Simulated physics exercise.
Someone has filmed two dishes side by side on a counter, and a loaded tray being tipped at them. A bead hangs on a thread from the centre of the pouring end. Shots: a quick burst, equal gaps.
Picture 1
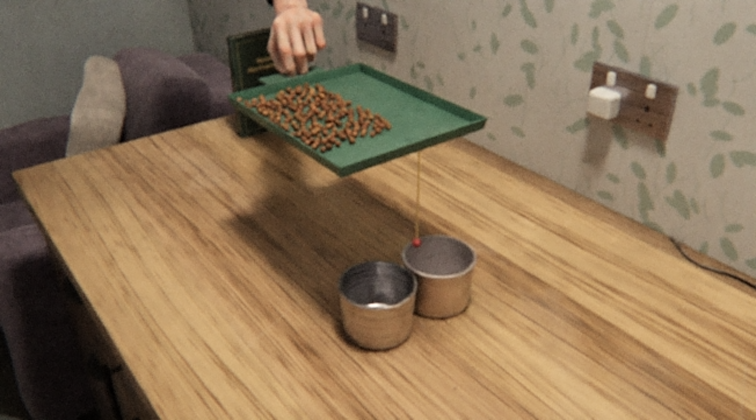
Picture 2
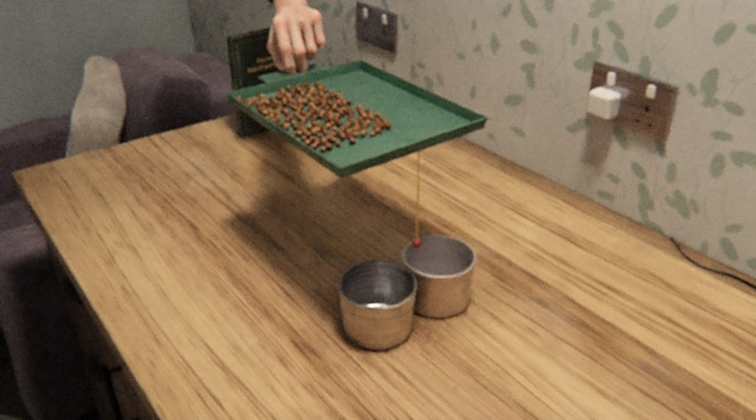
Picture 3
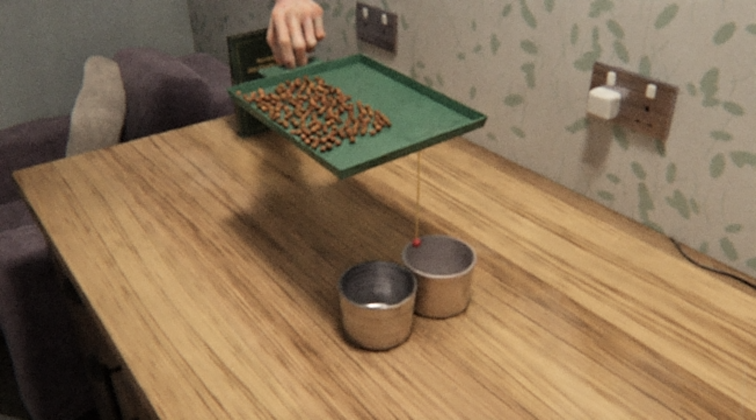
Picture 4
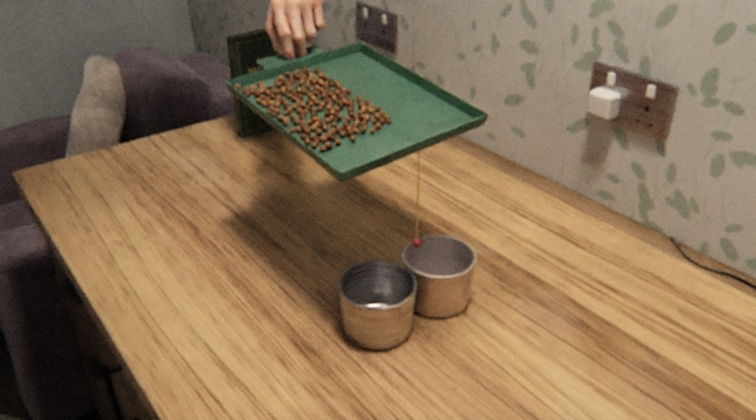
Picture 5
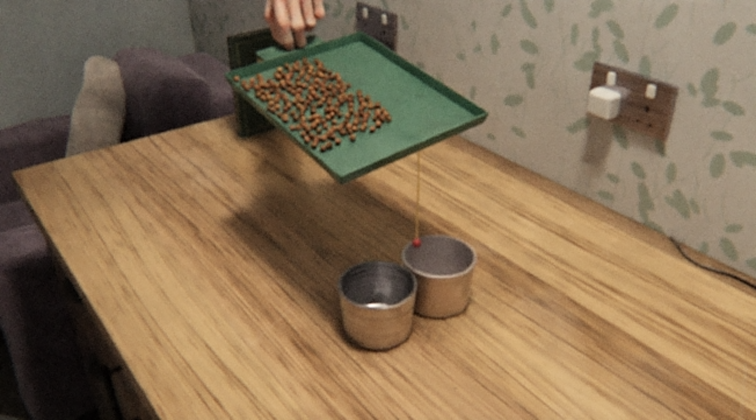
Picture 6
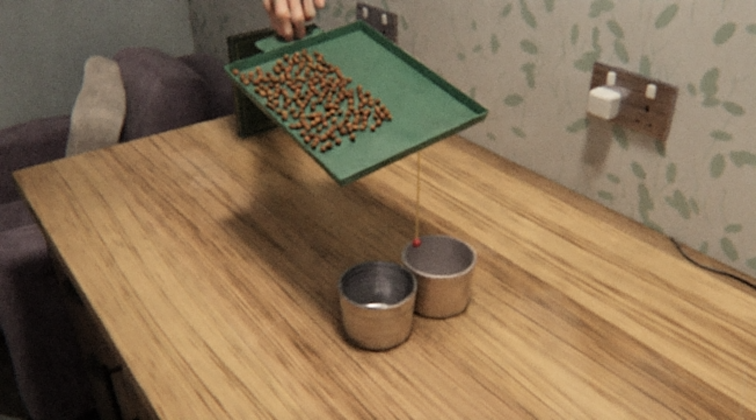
A green tray scattered with small brown cereal balls hangs over a wooden counter in a room with leaf-patterned wallpaper, seen from slightly above. Two metal dishes stand side by side below it, a red bead dangles on a thread, and sockets and a purple sofa sit behind. A hand at the tray's far end slowly raises it, tilting the tray slightly, while the camera stays still.
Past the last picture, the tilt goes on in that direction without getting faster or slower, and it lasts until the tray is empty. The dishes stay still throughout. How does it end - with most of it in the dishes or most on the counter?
The dishes will keep most of it.
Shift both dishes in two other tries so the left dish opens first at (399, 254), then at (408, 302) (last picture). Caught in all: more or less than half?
Taking them in turn, it's short of half and then short of half.
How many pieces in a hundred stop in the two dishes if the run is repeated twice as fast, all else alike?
I'd expect near 60 per cent.
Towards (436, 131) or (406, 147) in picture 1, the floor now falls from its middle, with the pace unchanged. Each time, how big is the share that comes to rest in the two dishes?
I'd put it at some 20 % and then some 60 %.
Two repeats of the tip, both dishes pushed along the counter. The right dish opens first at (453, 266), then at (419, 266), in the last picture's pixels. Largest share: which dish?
In turn: The dish on the left; the left dish.
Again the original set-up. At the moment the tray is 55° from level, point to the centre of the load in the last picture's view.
In the last view the centre sits at roughly (340, 147).
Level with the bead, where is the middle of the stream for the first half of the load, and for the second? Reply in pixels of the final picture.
At (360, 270) for the first part, then at (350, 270) for the others.
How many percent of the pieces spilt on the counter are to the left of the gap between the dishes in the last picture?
I reckon around 90 per cent.
Soon, tray tipped steeply; nearly all on the tray; a small part in the air.
A while on, tray tipped right over; about half on the tray; a small part in the left dish; a stray few outside both; about a third in the air.
Towards the end, tray tipped past a quarter turn; most in the left dish; about a quarter outside both.
Finally, tray tipped past a quarter turn; most in the left dish; none in the right dish; about a quarter outside both.
